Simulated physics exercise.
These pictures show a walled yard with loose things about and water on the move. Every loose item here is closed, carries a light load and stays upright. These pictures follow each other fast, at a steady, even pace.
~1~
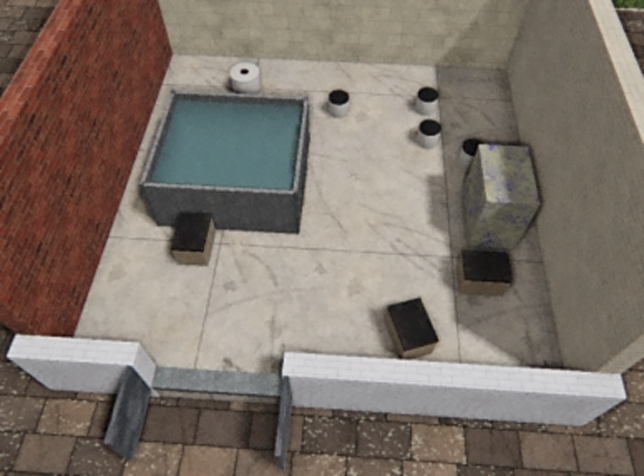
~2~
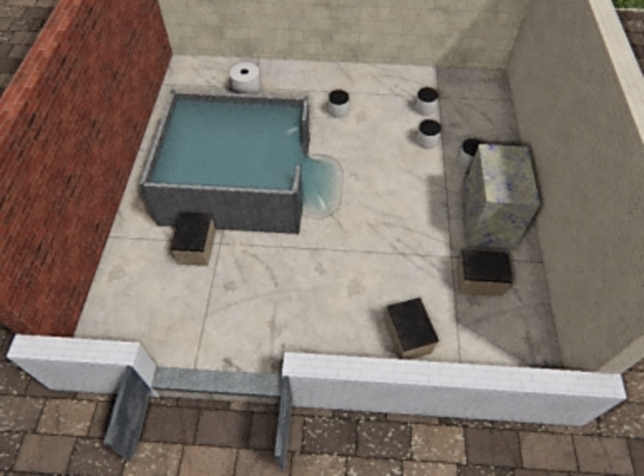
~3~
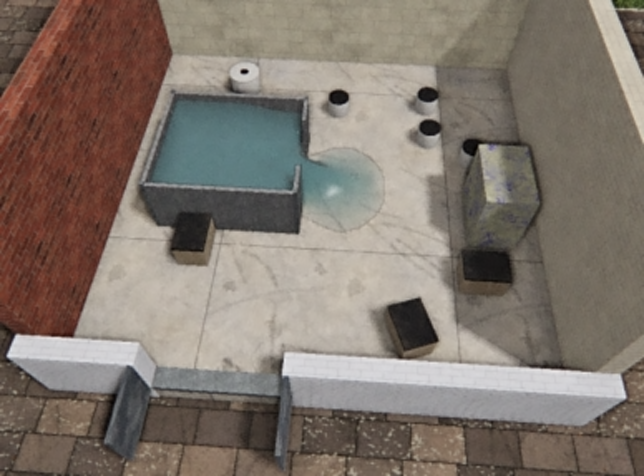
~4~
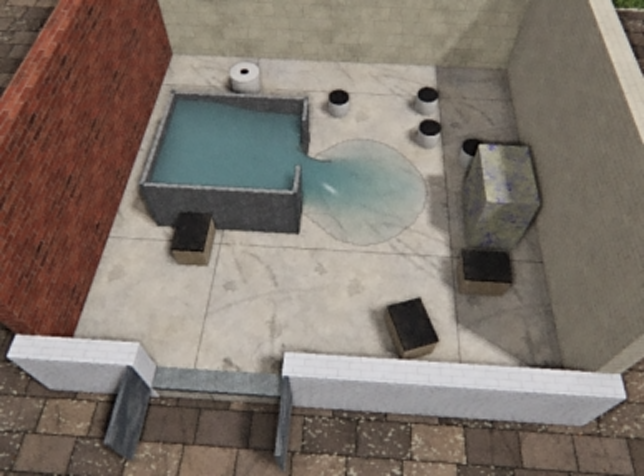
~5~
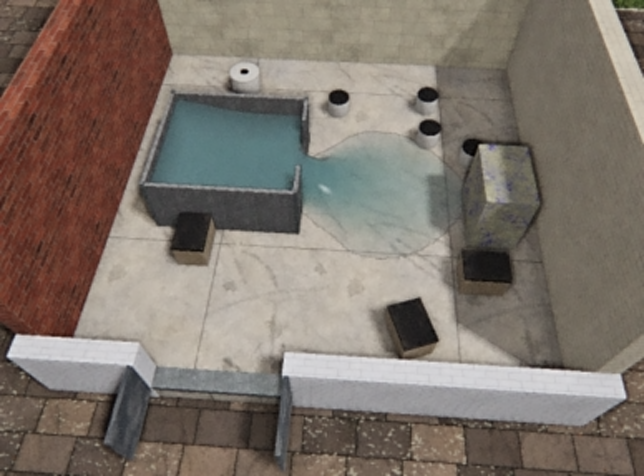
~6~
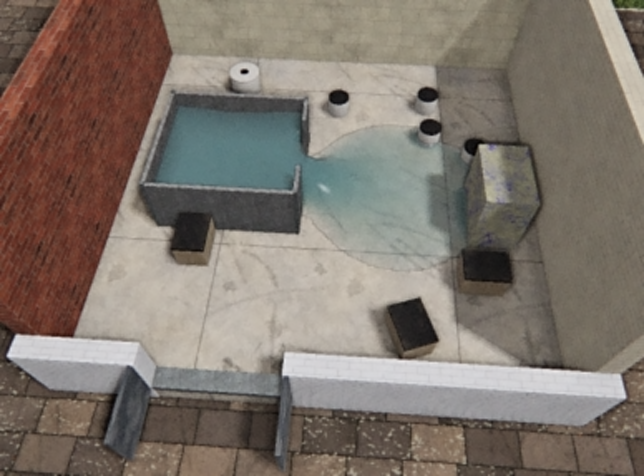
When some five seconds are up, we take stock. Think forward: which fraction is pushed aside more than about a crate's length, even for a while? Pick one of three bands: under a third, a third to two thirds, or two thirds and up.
Two thirds and up.
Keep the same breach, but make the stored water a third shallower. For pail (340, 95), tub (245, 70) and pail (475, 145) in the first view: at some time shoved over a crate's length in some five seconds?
As listed: Less than that, no, swept aside.
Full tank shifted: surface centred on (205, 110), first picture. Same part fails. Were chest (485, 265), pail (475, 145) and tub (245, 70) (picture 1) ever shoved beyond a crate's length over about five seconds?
Object by object, in turn: Travelled a good distance, travelled a good distance, lingered near its place.
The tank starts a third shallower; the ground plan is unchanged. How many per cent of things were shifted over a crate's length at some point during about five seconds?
Around 60 in a hundred.
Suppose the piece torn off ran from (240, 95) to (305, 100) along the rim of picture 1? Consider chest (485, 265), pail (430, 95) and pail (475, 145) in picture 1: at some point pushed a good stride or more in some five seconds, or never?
Here is how they go, in order: Fails to go that far, dislodged that far, and dislodged that far.
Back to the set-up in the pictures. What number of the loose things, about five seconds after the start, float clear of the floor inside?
The total is 5.
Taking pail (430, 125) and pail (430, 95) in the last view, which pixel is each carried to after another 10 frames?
(493, 50) and (459, 57).
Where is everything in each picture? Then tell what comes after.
The first picture shows a pail at (474, 147), on the bottom; a pail at (430, 127) rests on the ground; 0 of 8 have shifted.
The second picture shows a pail at (474, 147) rests on the ground; a pail at (430, 127) rests on the ground; 0 of 8 have shifted.
The third picture shows a pail at (474, 147) rests on the ground; a pail at (430, 127) rests on the ground; 0 of 8 have shifted.
The fourth picture shows a pail at (474, 147), on the bottom; a pail at (430, 127) rests on the ground; 0 of 8 have shifted.
The fifth picture shows a pail at (474, 147), on the bottom; a pail at (430, 127), on the bottom; 0 of 8 have shifted.
The sixth picture shows a pail at (476, 146), on the bottom; a pail at (431, 126), on the bottom; 0 of 8 have shifted.
A moment on, 2 of 8 are well off their spots; 0 afloat.
Next, 4 of 8 are well off their spots; 4 afloat.
Later, 4 of 8 are well off their spots; 4 afloat.
In the end, 6 of 8 are well off their spots, and 6 have been at some point; 5 afloat.
